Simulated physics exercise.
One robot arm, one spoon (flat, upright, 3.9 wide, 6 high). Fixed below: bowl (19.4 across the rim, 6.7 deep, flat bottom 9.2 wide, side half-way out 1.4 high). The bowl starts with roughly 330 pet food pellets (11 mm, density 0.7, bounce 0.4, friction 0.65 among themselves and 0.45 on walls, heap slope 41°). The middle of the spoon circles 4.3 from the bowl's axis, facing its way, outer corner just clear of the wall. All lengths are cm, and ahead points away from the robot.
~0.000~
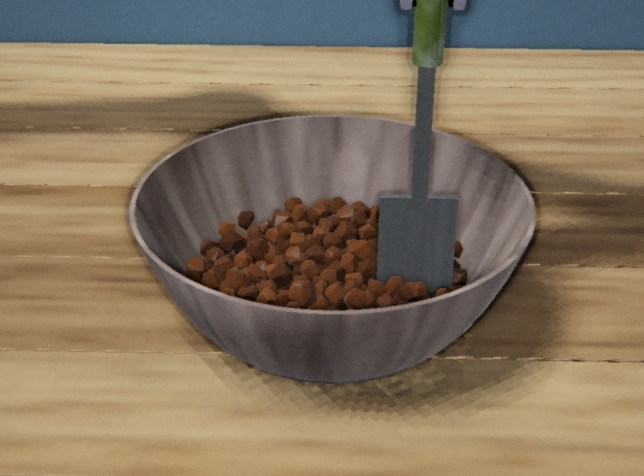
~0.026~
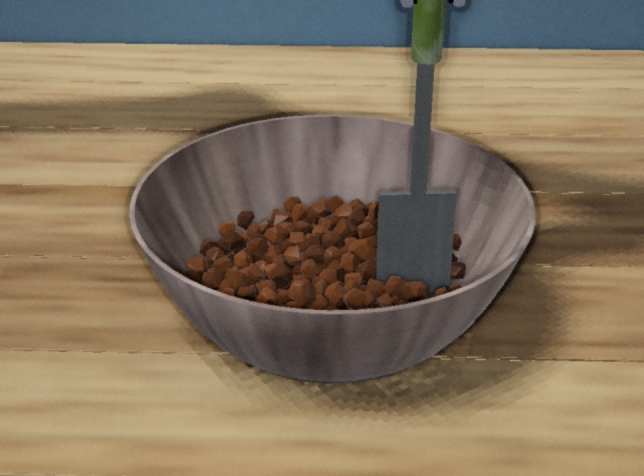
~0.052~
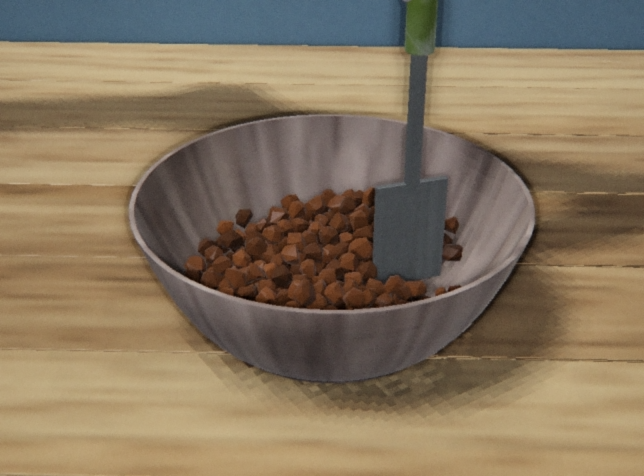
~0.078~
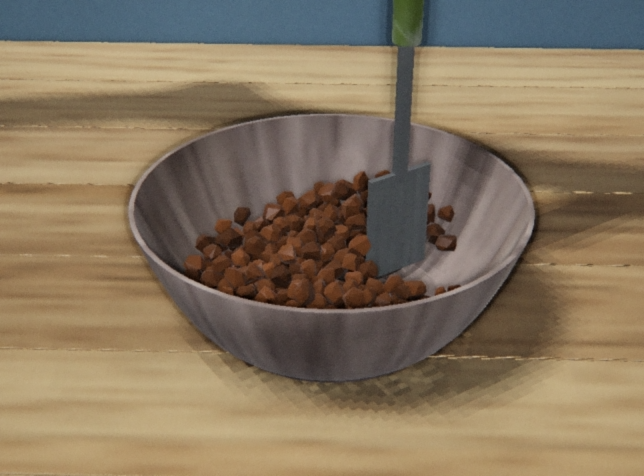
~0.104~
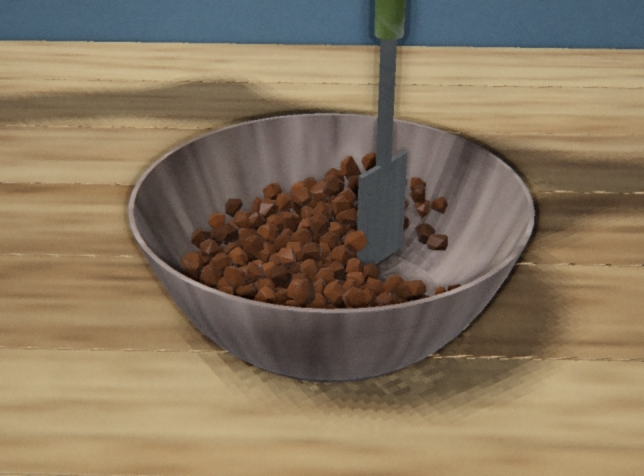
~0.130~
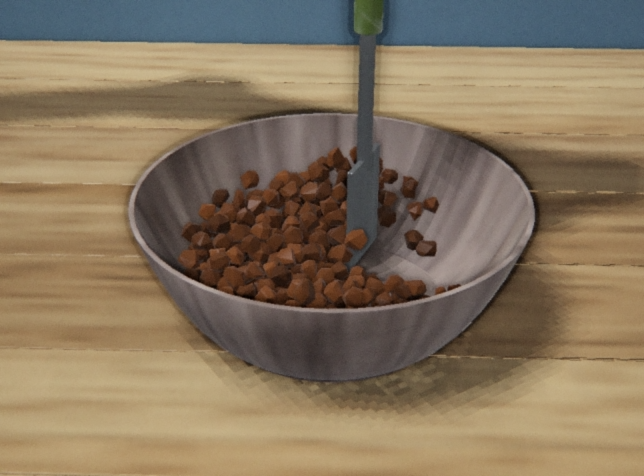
A flat spatula sweeps left and back through brown pellets in a bowl, turning edge-on.
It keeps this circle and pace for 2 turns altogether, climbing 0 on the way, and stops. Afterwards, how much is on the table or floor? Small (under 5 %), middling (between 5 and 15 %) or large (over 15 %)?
Share on the table or floor: Middling (between 5 and 15 %).
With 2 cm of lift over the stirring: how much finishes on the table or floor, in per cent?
Some 5 per cent.
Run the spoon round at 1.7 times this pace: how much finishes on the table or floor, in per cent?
About 30 per cent.
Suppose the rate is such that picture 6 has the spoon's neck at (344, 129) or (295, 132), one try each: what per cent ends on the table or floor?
About 15 and 30 per cent.
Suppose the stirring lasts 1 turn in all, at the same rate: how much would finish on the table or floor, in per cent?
It would be near 0 per cent.
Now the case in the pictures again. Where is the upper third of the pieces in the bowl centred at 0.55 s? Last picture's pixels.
Near (457, 243).
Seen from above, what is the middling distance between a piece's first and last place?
About 10 cm.
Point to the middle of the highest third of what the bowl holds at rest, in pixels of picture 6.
Around (436, 218).
After 0.55 s, 323° round, highest piece 8 above the table; 322 in the bowl, 4 on the table or floor, 1 in flight or on the tool.
After 0.97 s, 220° round, highest piece 9 above the table; 314 in the bowl, 11 on the table or floor, 2 in flight or on the tool.
After 1.38 s, 0° round, highest piece 8 above the table; 301 in the bowl, 25 on the table or floor, 1 in flight or on the tool.
After 2.08 s, 0° round, highest piece 8 above the table; 301 in the bowl, 26 on the table or floor.
In the end, 301 in the bowl, 26 on the table or floor. That is 8 % on the table or floor.
